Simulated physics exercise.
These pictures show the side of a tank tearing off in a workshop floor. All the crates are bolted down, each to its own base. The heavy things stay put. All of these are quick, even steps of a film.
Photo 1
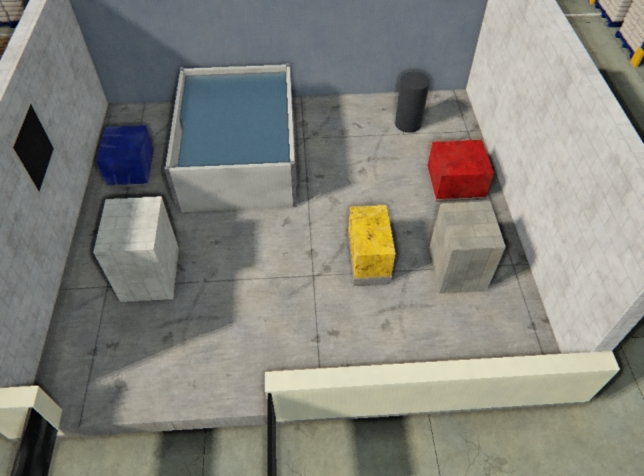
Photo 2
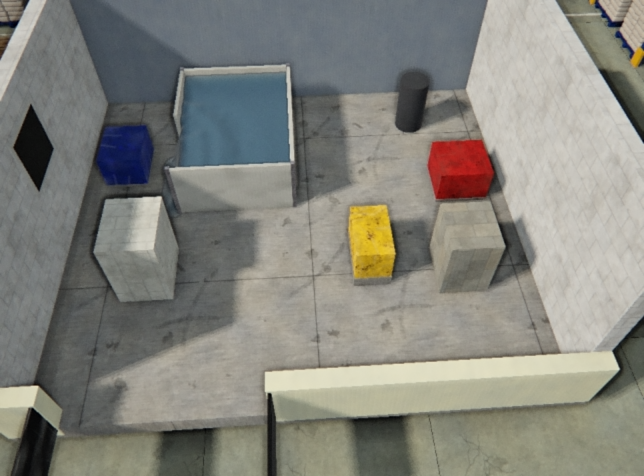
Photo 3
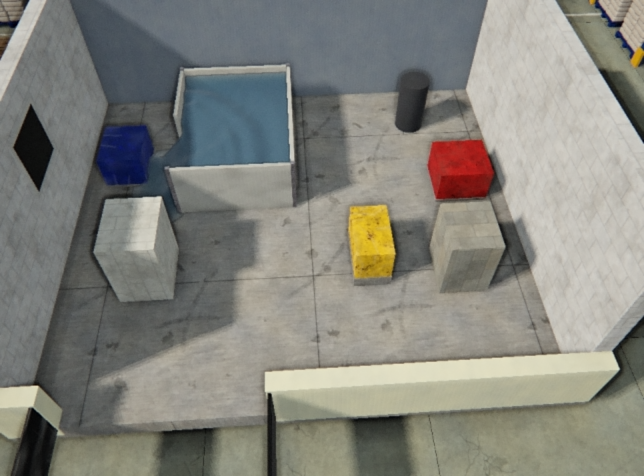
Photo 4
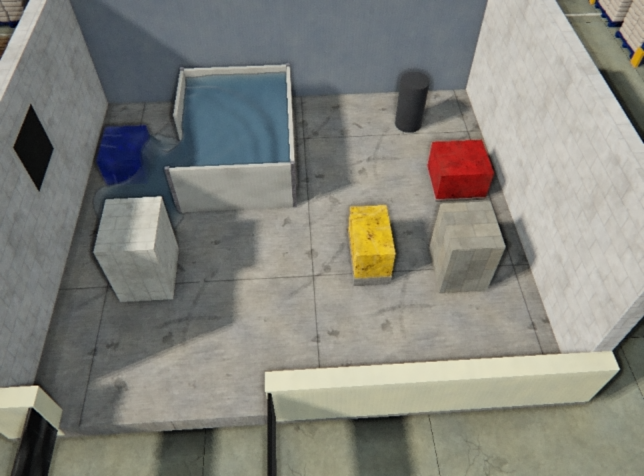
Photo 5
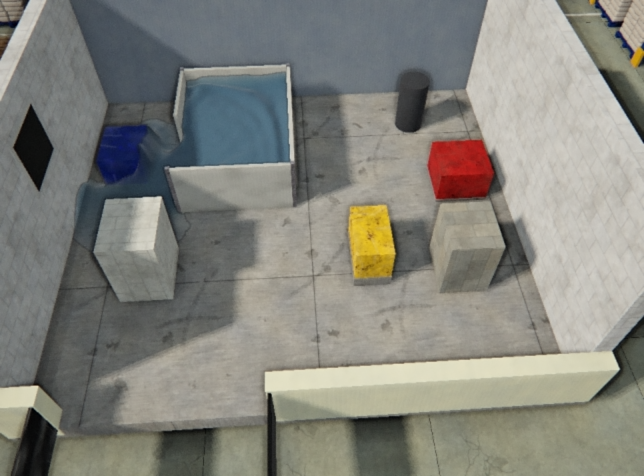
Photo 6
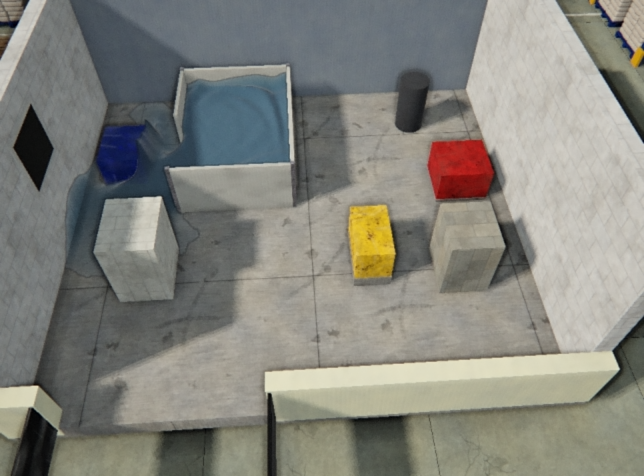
On a workshop floor, a water tank stands whole among blue, white, yellow, red and grey blocks and a dark cylinder. Its left side tears open and water pours out through the gap, reaching the blue block, then spreading around it and behind the white block along the left wall.
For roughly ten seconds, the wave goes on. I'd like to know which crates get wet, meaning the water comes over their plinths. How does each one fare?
The red crate does get wet. The blue crate does get wet. The yellow crate does not get wet.
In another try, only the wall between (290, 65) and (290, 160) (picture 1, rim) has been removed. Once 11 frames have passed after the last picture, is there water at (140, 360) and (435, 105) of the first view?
Taking them in turn: Left clear, then underwater.
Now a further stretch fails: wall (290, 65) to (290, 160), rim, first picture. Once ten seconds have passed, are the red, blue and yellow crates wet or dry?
Here's how it goes: The red is swamped, the blue is swamped, and the yellow is swamped.
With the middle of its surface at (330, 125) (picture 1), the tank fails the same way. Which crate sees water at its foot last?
My pick is the yellow one.
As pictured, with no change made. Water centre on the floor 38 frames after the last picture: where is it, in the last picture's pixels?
Centre: Close to (206, 184).
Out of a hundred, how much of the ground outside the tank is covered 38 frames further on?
About 60 %.
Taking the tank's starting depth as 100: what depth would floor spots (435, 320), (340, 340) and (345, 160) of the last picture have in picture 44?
About 0, 2 and 0 per cent.
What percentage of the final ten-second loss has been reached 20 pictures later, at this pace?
Result, approximate: 35 per cent.
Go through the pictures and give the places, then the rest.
The first picture shows the water tank at (233, 117) is whole and still.
In the second picture, the front is at (177, 215), out from the gap at (182, 171).
In the third picture, the front is at a hidden place, out from the gap at (182, 171).
In the fourth picture, the front is at (98, 202), out from the gap at (182, 173).
In the fifth picture, water pours out at (182, 172) and has run to (75, 232).
In the sixth picture, water pours out at (182, 172) and has run to (146, 105).
A moment on, water covers 20 % of the floor; the red crate not reached, the blue crate water round its plinth, the yellow crate not reached.
Next, water covers 30 % of the floor; the red crate not reached, the blue crate water round its plinth, the yellow crate not reached.
Then, water covers 40 % of the floor; the red crate not reached, the blue crate water round its plinth, the yellow crate not reached.
Later, water covers 60 % of the floor; the red crate water round its plinth, the blue crate water round its plinth, the yellow crate water round its plinth.
In the end, water covers 95 % of the floor; the red crate was topped, the blue crate was topped, the yellow crate stayed above the water.
